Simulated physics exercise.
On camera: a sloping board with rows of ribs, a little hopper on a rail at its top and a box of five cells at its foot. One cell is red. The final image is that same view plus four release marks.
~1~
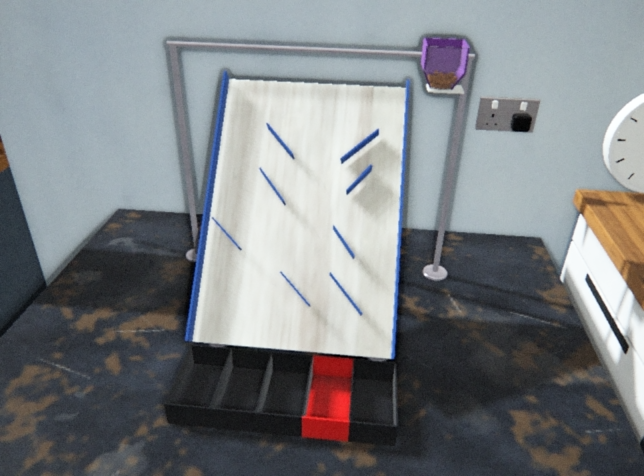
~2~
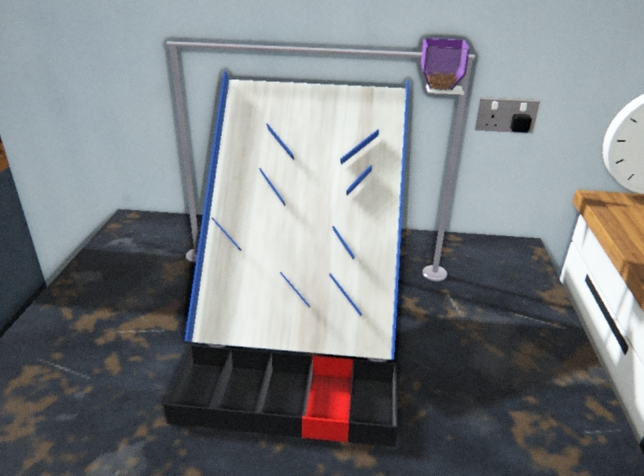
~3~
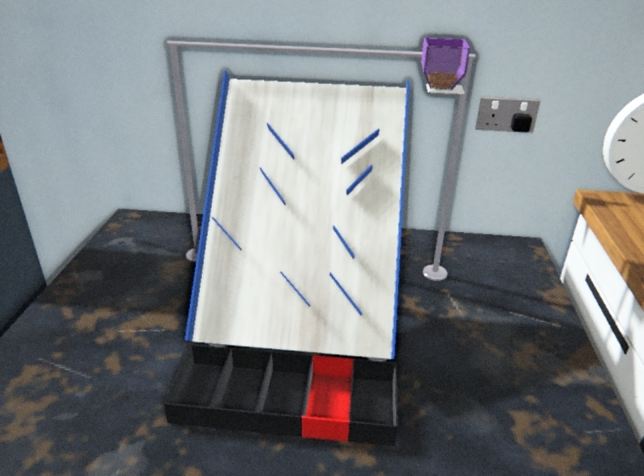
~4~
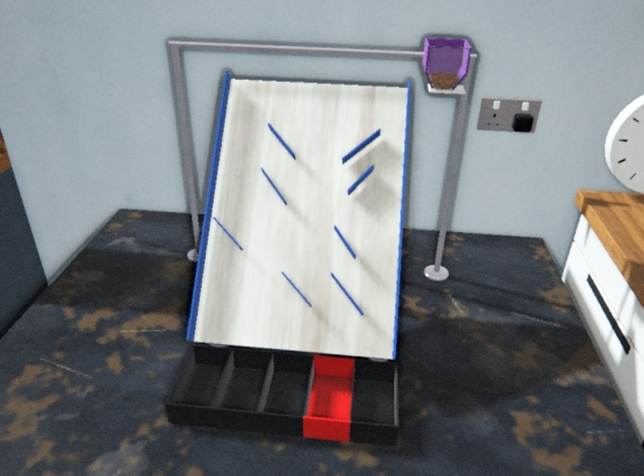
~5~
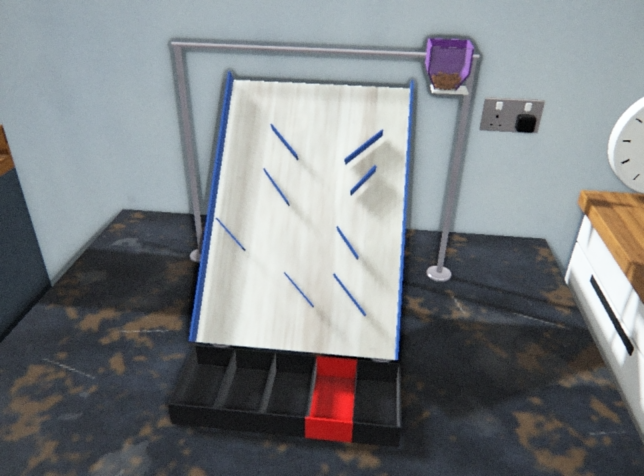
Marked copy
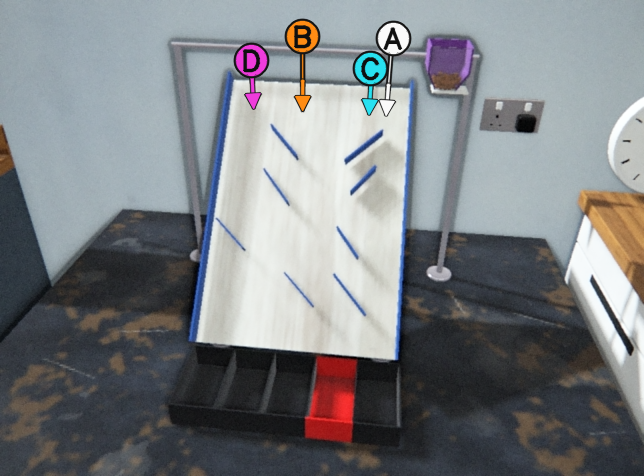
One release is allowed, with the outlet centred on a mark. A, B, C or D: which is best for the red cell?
I would pick mark B.
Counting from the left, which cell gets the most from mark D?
It is the third one.
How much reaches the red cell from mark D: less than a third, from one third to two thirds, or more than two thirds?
Mark D gives less than a third.
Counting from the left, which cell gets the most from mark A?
It is the fifth one.
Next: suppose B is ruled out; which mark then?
The answer is C.
On the marked copy, mark A meets the board at (386, 110); mark B meets the board at (302, 105); mark C meets the board at (369, 109); mark D meets the board at (253, 103).
With A, about a quarter in the red cell, most in other cells.
With B, about two thirds in the red cell, about a third in other cells.
With C, about a third in the red cell, about two thirds in other cells.
With D, a small part in the red cell, most in other cells.
